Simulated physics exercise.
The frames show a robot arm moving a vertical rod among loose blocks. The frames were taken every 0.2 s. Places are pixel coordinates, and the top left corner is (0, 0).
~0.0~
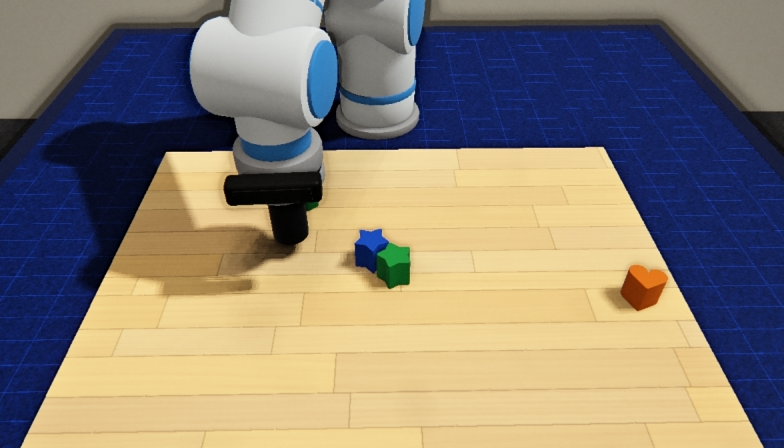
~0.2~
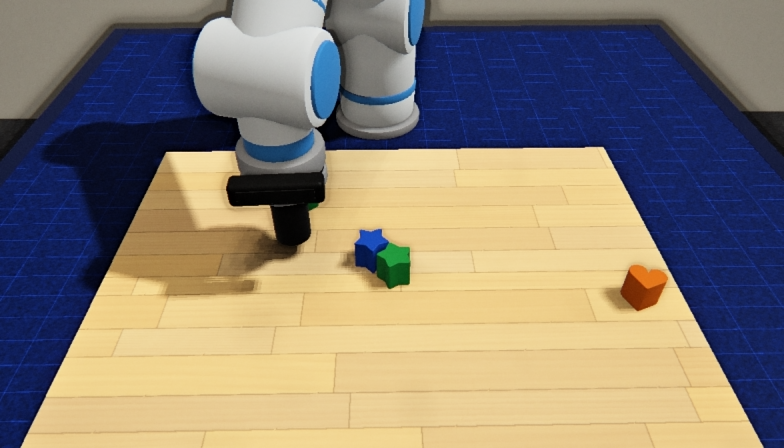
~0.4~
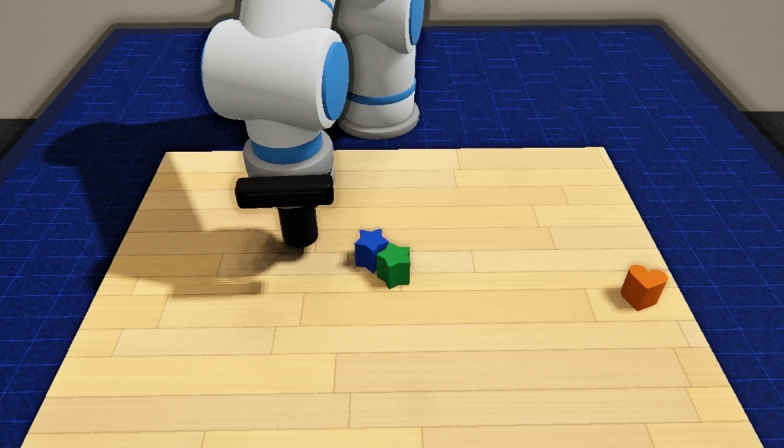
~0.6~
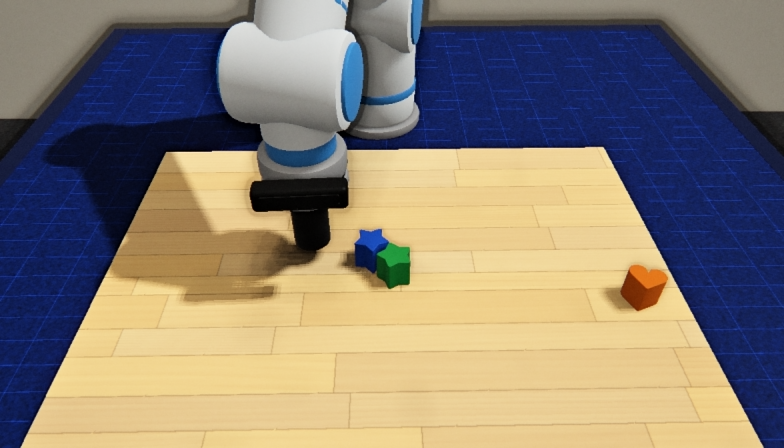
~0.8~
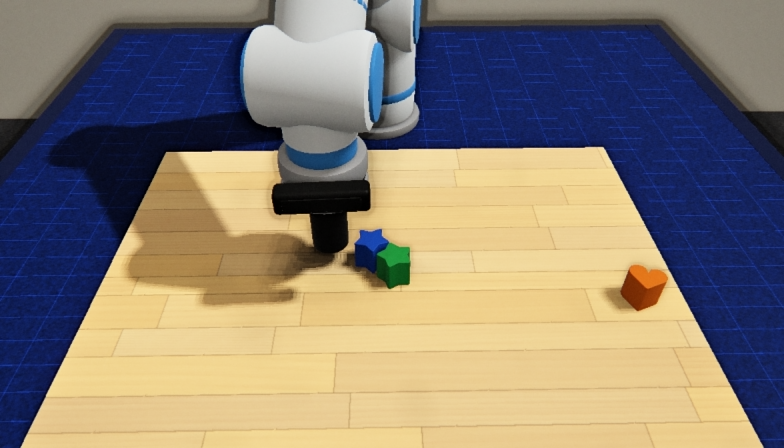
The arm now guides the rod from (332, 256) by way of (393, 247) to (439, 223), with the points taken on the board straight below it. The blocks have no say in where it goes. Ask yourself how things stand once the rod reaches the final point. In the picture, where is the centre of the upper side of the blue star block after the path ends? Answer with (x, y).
The middle of its top is at (422, 239).
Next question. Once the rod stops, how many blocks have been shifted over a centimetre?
Count: 2.
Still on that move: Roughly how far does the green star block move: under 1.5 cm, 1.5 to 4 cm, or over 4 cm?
It travels between 1.5 and 4 cm.
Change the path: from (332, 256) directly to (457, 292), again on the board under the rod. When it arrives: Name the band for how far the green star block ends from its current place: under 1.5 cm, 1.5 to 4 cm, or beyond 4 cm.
Travel: Beyond 4 cm.
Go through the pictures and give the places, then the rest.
Tip of the rod at (291, 234), middles of tops, blue star block at (371, 238), green star block at (395, 254), in the first frame.
Rod at (294, 234), nothing pushed, in the second frame.
Rod at (301, 236), nothing pushed, in the third frame.
Rod at (313, 239), nothing pushed, in the fourth frame.
Rod at (331, 242), blue star block at (371, 238), green star block at (395, 254), in the fifth frame.
The first path, step by step. One third of the way, rod at (374, 237); blue star block at (402, 238); green star block at (407, 258), turned 25° clockwise.
Two thirds of the way, rod at (411, 224); blue star block at (422, 239), turned 45° clockwise; green star block at (413, 258), turned 45° clockwise.
At the end, rod at (440, 209); blue star block at (422, 239), turned 45° clockwise; green star block at (413, 258), turned 45° clockwise.
